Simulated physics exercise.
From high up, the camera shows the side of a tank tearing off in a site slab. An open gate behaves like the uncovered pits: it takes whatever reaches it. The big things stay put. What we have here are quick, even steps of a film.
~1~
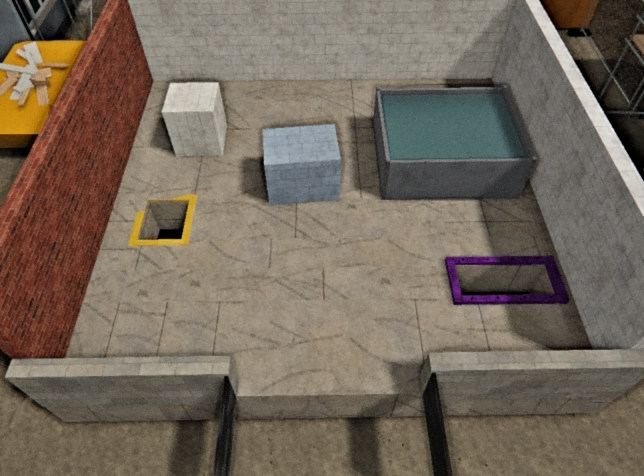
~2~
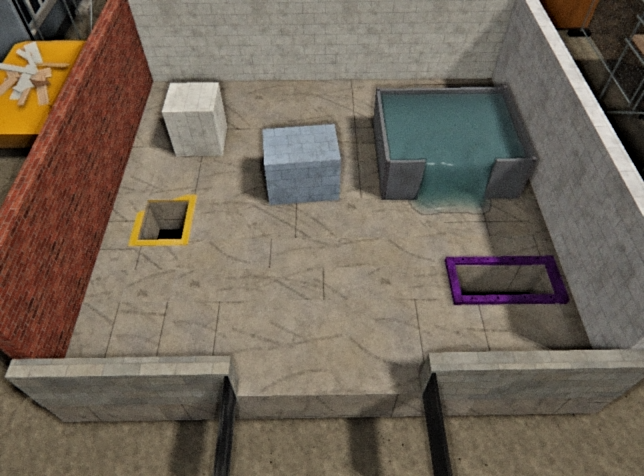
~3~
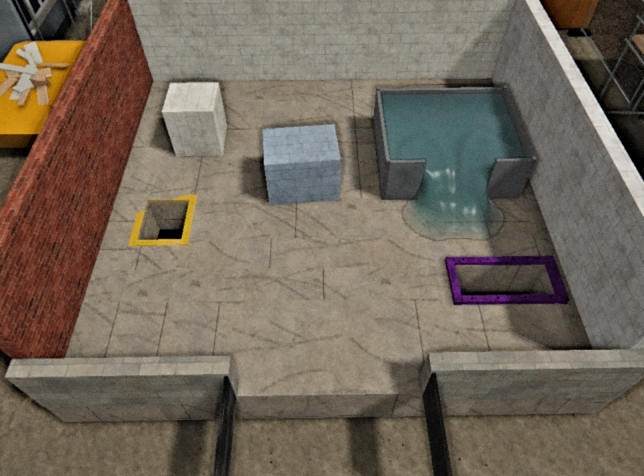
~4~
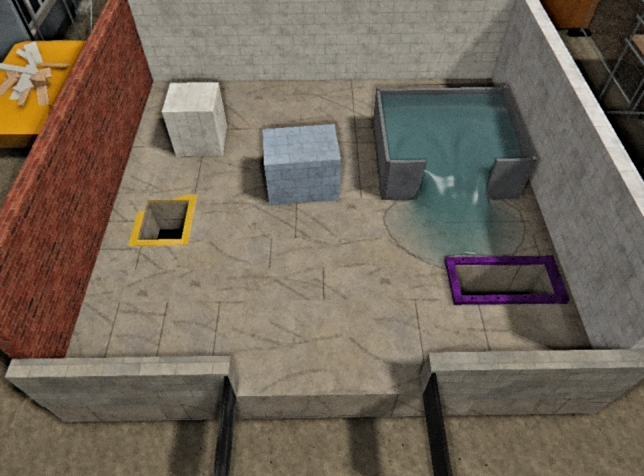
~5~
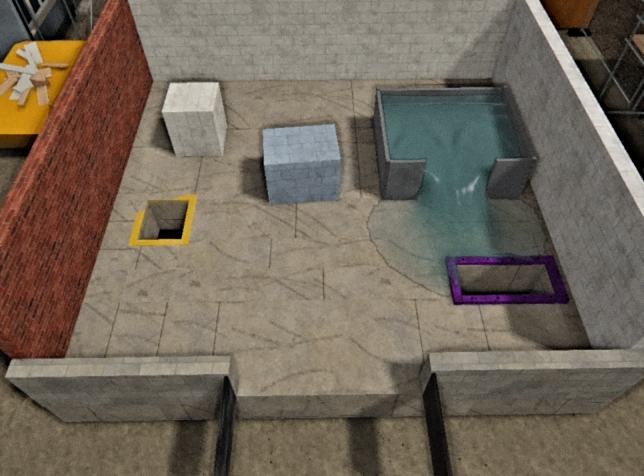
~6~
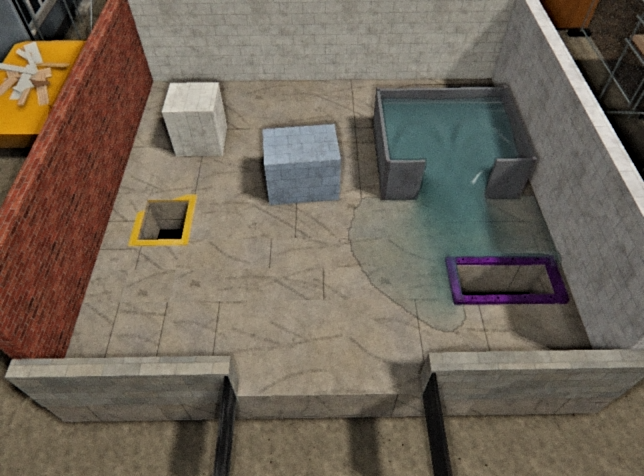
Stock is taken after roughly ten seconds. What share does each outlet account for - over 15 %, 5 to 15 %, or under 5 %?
One by one: The gate is a major outlet here - beyond fifteen per cent, the purple pit is a major outlet here - beyond fifteen per cent, the yellow pit is a minor outlet here - below five per cent.
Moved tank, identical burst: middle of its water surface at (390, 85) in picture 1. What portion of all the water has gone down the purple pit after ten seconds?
Within ten seconds roughly 15 percent of the total ends in the purple pit.
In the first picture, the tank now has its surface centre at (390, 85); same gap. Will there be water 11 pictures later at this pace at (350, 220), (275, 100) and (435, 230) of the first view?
Spot 1 wetted, spot 2 unwetted, and spot 3 wetted.
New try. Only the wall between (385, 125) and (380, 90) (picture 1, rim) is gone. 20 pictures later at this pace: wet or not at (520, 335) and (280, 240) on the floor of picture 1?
In order, I'd call them parched and parched.
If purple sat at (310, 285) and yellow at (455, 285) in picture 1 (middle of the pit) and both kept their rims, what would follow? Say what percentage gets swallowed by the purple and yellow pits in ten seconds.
The purple pit receives 2 per cent and the yellow pit 40 per cent.
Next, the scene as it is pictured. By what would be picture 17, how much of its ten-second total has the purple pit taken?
My guess is about 55 %.
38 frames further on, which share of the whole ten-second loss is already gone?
Roughly 85 percent.
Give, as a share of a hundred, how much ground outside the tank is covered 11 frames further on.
I reckon around 25 %.
A moment on, water covers 20 % of the floor; the gate 1 %, the purple pit 11 %, the yellow pit 0 %.
Next, water covers 25 % of the floor; the gate 6 %, the purple pit 20 %, the yellow pit 0 %.
Then, water covers 30 % of the floor; the gate 13 %, the purple pit 28 %, the yellow pit 0 %.
Later, water covers 35 % of the floor; the gate 20 %, the purple pit 35 %, the yellow pit 0 %.
In the end, water covers 50 % of the floor; the gate 27 %, the purple pit 37 %, the yellow pit 0 %.
